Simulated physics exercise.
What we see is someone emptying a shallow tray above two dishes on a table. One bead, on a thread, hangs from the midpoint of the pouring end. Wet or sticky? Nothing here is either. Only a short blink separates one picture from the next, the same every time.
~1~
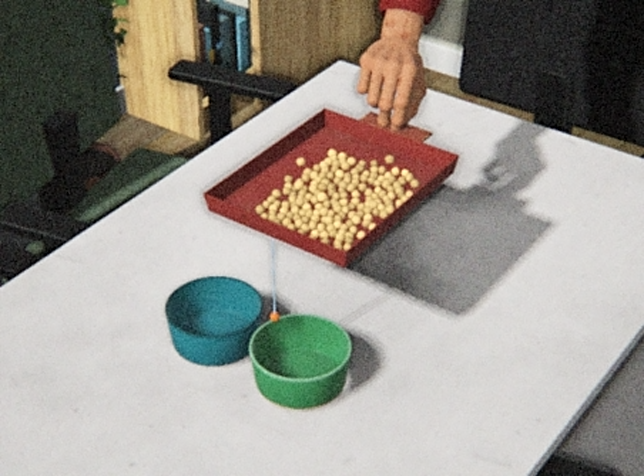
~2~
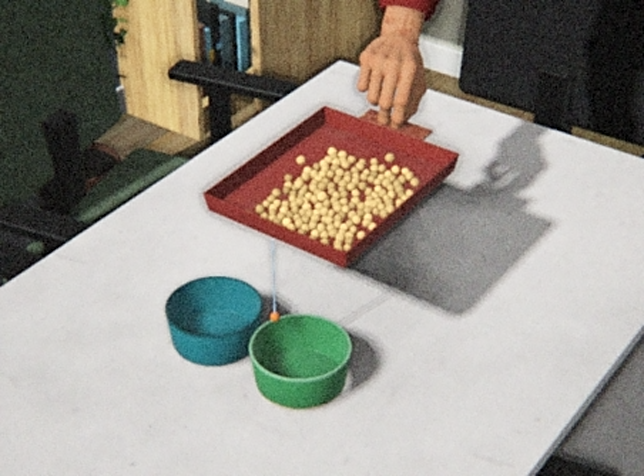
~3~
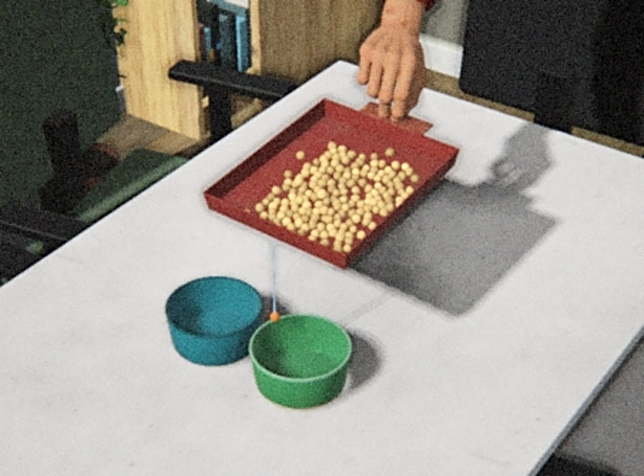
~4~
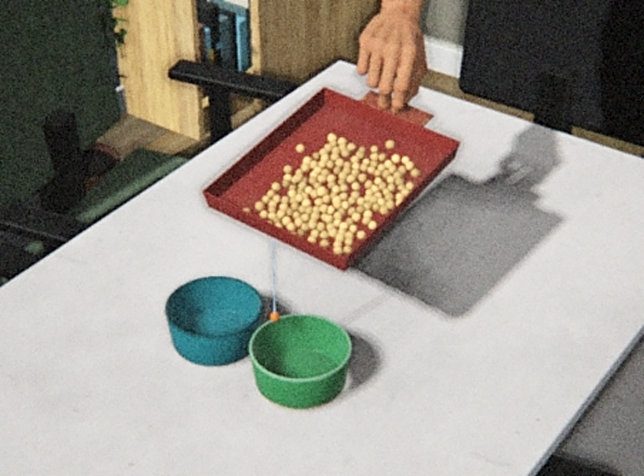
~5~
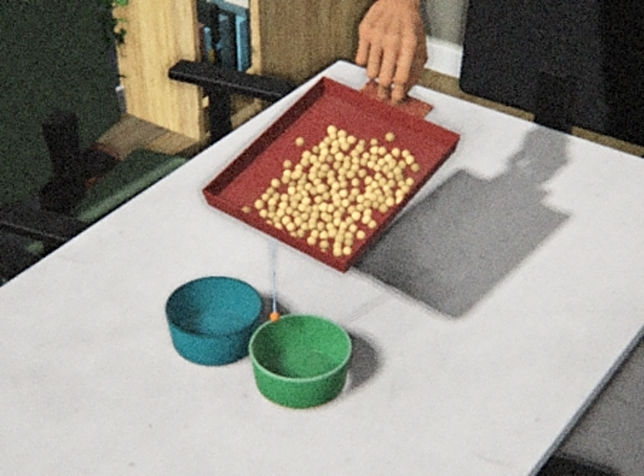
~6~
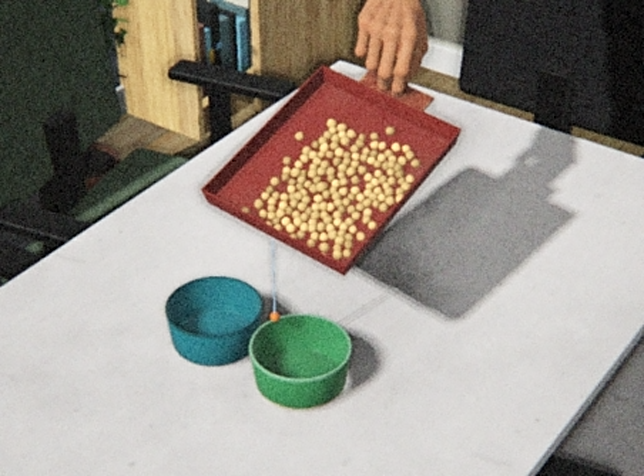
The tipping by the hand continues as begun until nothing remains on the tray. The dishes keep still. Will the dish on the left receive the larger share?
No, more lands right.
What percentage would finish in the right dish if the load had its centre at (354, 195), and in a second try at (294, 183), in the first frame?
Close to 60 %, followed by close to 60 %.
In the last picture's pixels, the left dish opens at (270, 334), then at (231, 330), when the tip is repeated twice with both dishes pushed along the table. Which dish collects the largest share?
Results - the dish on the right side first, the dish on the right side second.
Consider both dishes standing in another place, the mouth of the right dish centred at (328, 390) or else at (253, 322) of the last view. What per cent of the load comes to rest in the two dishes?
The first comes to 70 percent and the second to 0 percent.
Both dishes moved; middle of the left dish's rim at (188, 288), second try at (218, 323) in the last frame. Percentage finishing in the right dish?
It would be near 0 per cent first and near 90 per cent second.
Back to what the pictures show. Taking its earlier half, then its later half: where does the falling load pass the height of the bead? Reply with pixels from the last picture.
(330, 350), then (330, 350).
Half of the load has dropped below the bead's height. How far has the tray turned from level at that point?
Near 110 degrees.
Just after the last frame, tray tipped steeply; every one on the tray.
A moment on, tray tipped right over; almost all on the tray; just a few in the right dish.
Further on, tray tipped past a quarter turn; roughly two thirds in the right dish; roughly a third outside both.
When it is over, tray tipped past a quarter turn; roughly two thirds in the right dish; not one in the left dish; roughly a third outside both.
